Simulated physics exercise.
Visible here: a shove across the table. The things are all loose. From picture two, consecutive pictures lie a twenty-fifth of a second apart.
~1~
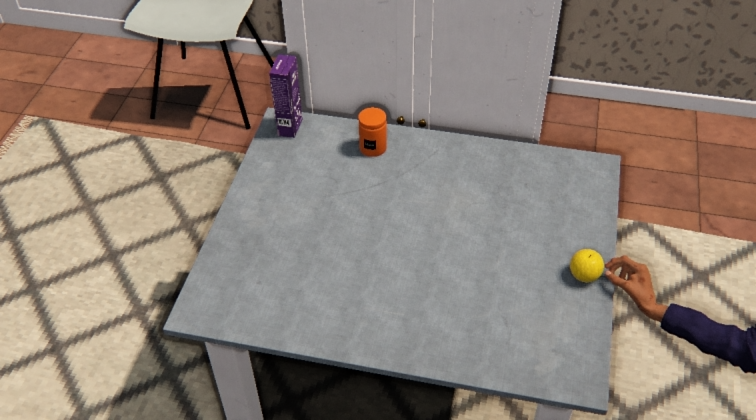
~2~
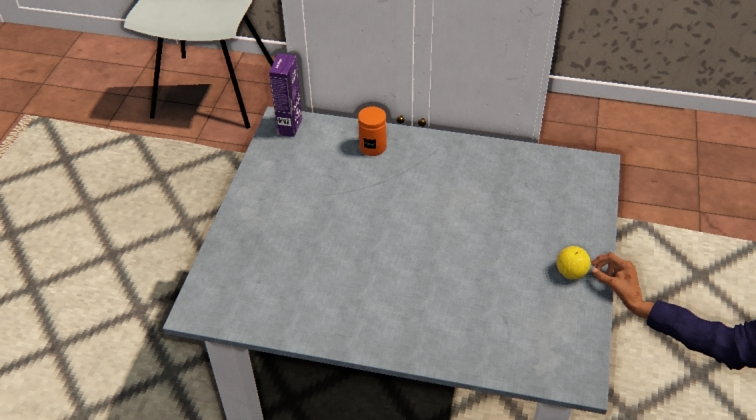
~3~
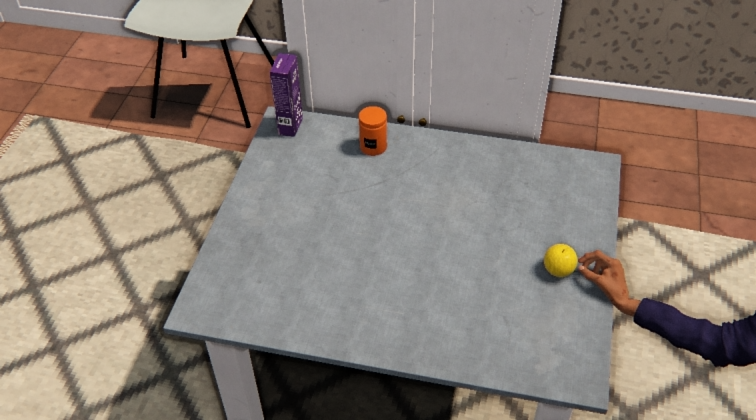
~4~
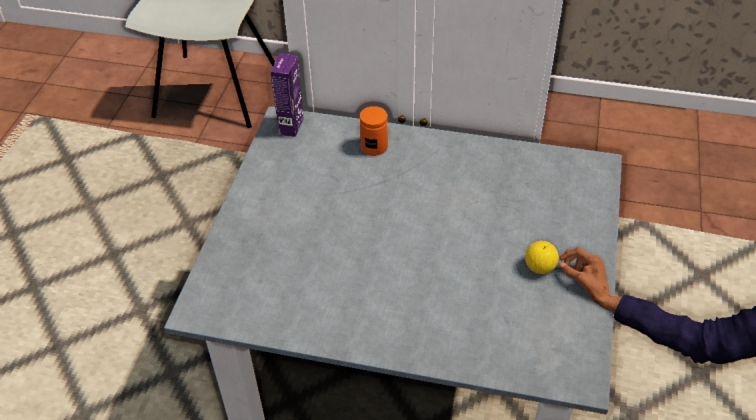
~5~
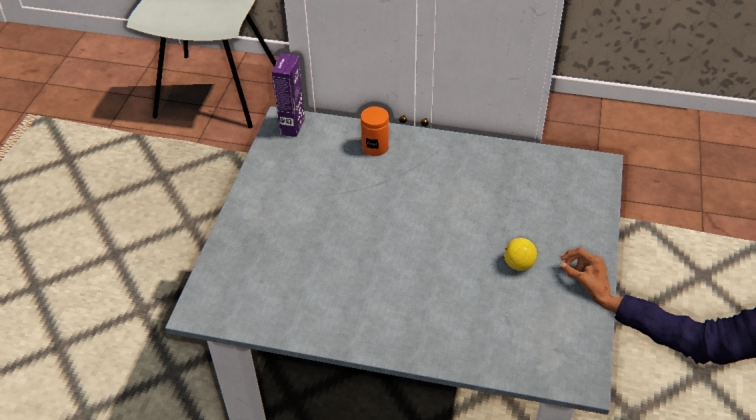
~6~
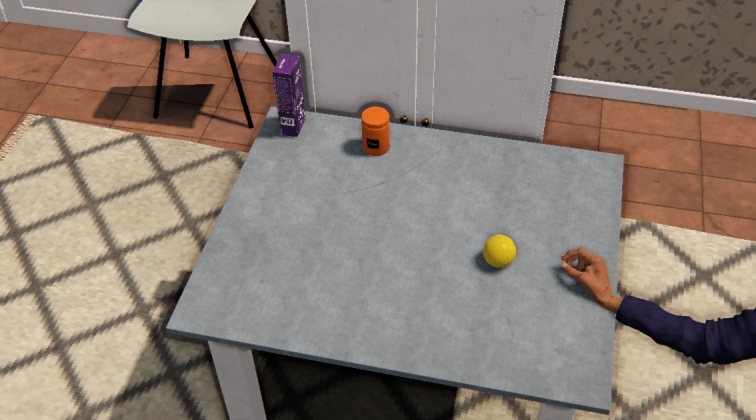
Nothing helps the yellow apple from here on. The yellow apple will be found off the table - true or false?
True.
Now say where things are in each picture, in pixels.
Under the hand; yellow apple (587, 266), in the first picture.
Under the hand; yellow apple (574, 263), in the second picture.
Under the hand; yellow apple (561, 261), in the third picture.
Yellow apple (542, 258), in the fourth picture.
Yellow apple (521, 254) shifted about its own width, in the fifth picture.
Yellow apple (500, 251) shifted about its own width, in the sixth picture.
Then, 0.40 s on from there, yellow apple shifted well along near (300, 219).
Then, 0.80 s on from there, yellow apple now off the table.
In the end, off the table, yellow apple.
